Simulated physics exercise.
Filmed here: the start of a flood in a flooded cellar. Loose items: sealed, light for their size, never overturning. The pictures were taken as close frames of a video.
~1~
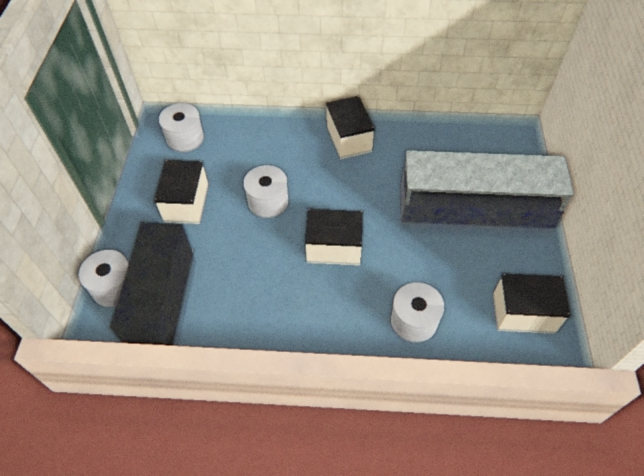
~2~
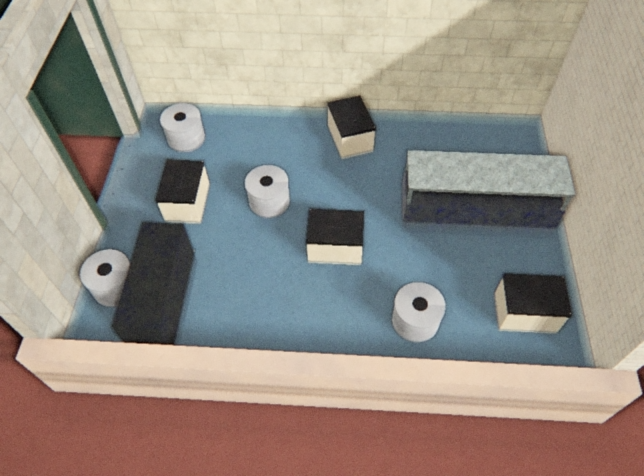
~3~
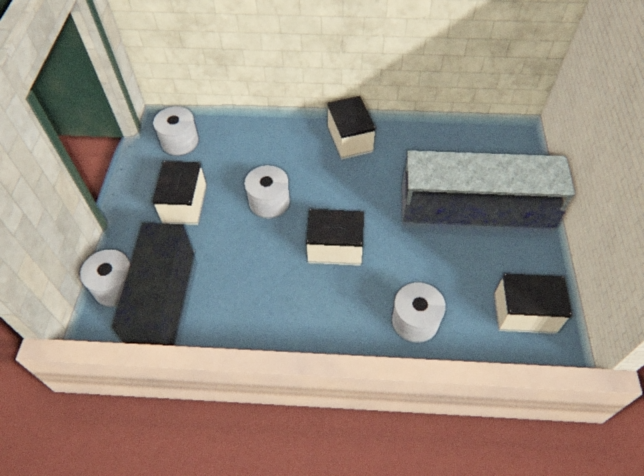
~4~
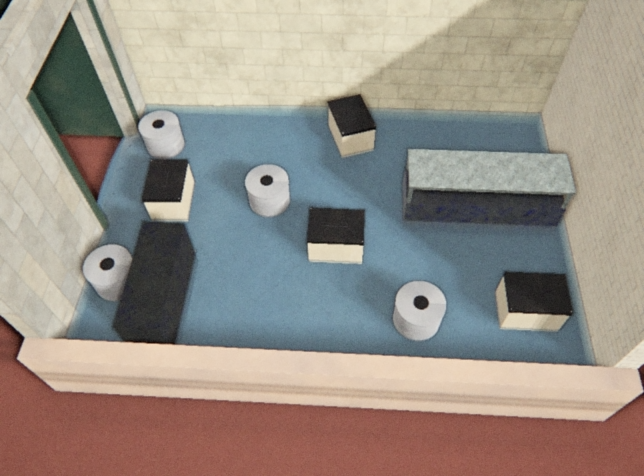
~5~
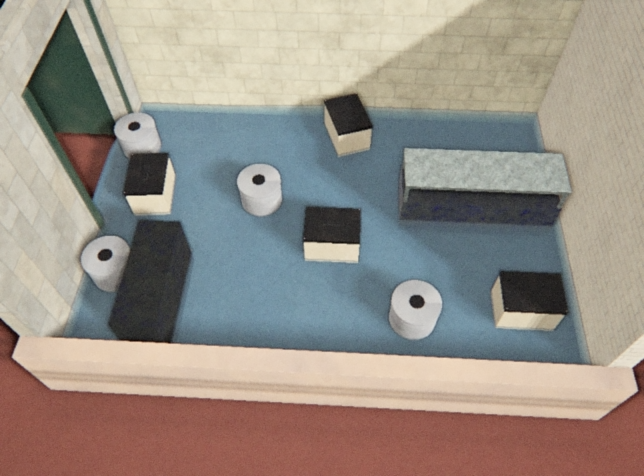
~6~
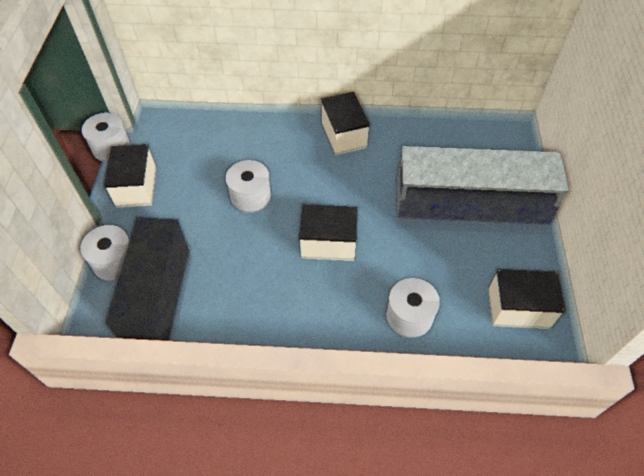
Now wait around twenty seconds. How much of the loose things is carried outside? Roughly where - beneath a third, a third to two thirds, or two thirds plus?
It will most likely fall at two thirds or higher.
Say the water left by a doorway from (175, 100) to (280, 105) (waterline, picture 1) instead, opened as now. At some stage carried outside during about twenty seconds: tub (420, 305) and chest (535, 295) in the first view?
As it turns out, the first one is not lost and the second one is not lost too.
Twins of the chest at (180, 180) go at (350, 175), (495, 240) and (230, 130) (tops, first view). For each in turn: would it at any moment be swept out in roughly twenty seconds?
Result list, first to last: Leaves, does not leave, leaves.
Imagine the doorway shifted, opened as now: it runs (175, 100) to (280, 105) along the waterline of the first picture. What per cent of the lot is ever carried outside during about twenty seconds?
My figure is 60 %.
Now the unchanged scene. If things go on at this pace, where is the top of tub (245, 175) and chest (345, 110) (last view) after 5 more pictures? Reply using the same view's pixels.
I'd say around (178, 155) for the first and around (297, 106) for the second.
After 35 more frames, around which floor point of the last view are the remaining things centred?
I'd say roughly (335, 278).
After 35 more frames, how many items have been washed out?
Total: 6.
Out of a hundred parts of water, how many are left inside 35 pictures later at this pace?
Close to 44 percent of it stays.
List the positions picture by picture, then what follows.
In the first picture, a tub at (179, 117), afloat; a chest at (179, 180) floats; 0 of 8 have shifted.
In the second picture, a tub at (180, 117), afloat; a chest at (180, 180), afloat; 0 of 8 have shifted.
In the third picture, a tub at (173, 120) floats, close to its start; a chest at (177, 181), afloat, close to its start; 1 of 8 have shifted.
In the fourth picture, a tub at (159, 124), afloat, close to its start; a chest at (165, 179) floats, close to its start; 3 of 8 have shifted.
In the fifth picture, a tub at (134, 127) floats, a stride from its start; a chest at (146, 172) floats, a stride from its start; 3 of 8 have shifted.
In the sixth picture, a tub at (102, 127), afloat, a stride from its start; a chest at (126, 164) floats, a stride from its start; 4 of 8 have shifted.
A moment on, 2 of 8 are out; 6 afloat.
Next, 4 of 8 are out; 4 afloat.
Later, 6 of 8 are out; 2 afloat.
In the end, 6 of 8 are out; 2 afloat.
